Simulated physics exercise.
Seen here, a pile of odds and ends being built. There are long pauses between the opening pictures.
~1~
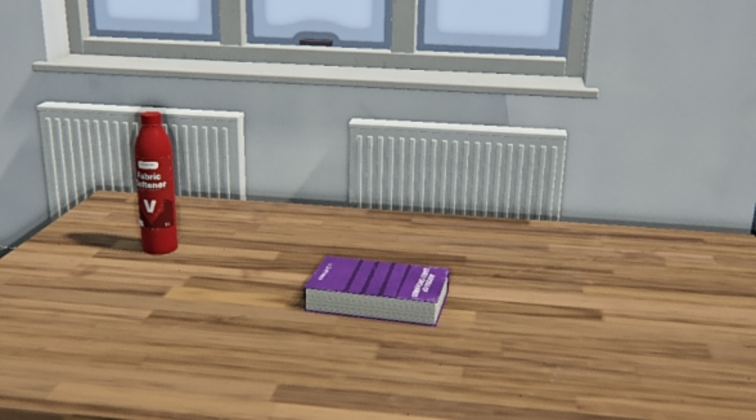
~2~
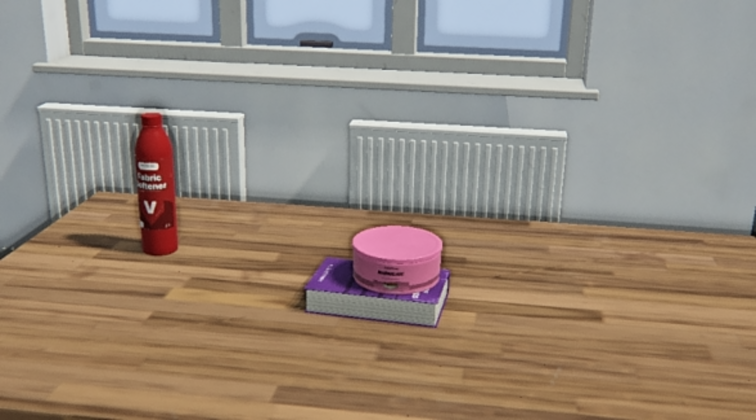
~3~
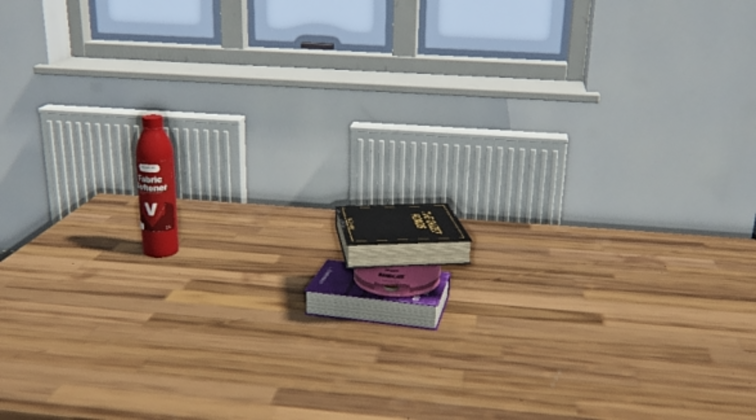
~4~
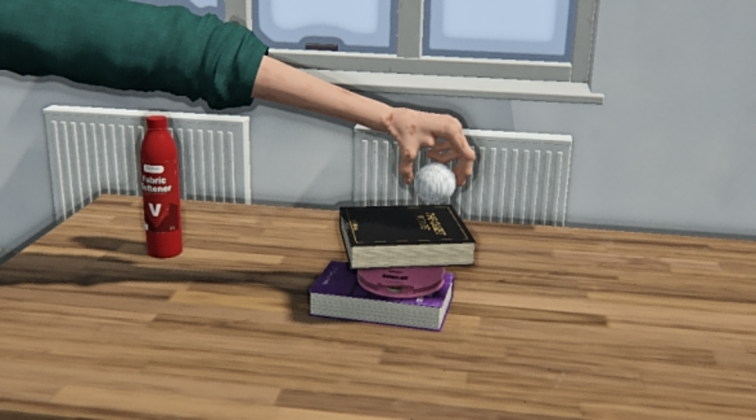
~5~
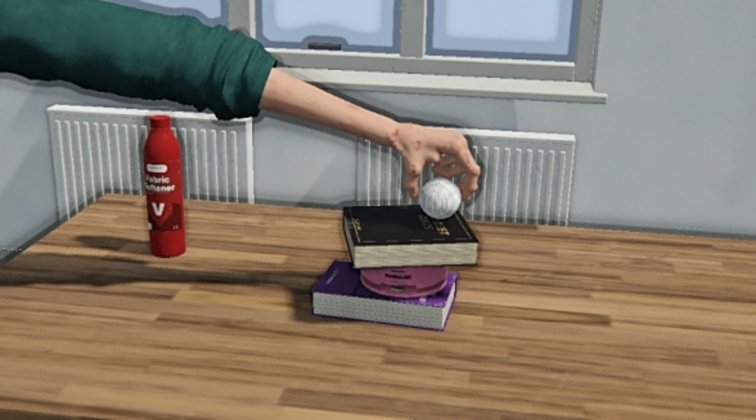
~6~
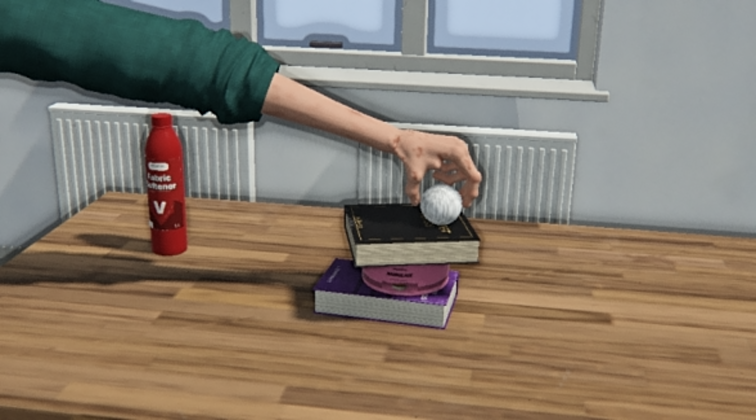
In this clip, a pink round container and then a black book appear stacked on a purple book beside a red bottle, and a green-sleeved arm reaches in from the left, lowering a white ball-like object onto the black book.
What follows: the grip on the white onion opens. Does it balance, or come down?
As it turns out, it stays up.
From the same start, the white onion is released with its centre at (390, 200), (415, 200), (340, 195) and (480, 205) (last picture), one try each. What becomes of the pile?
First try: It keeps its balance; second try: It stays up; third try: It comes apart; fourth try: It comes apart.
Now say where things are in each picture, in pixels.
In the first frame, the last thing is not in view yet; purple book (379, 289).
In the second frame, the last thing is not in view yet.
In the third frame, the last thing is not in view yet; purple book (379, 293).
The fourth frame shows on its way; white onion (435, 183); black book (404, 235).
The fifth frame shows on its way; white onion (440, 198); purple book (386, 294).
The sixth frame shows in place under the hand; white onion (441, 204); black book (409, 233).
Then, 0.40 s later than the last frame, all is still.
Then, 0.90 s later than the last frame, white onion resting near (441, 205).
When it is over, all 5 as before. End places, in pixels of the last picture, white onion near (441, 205). The pile holds.
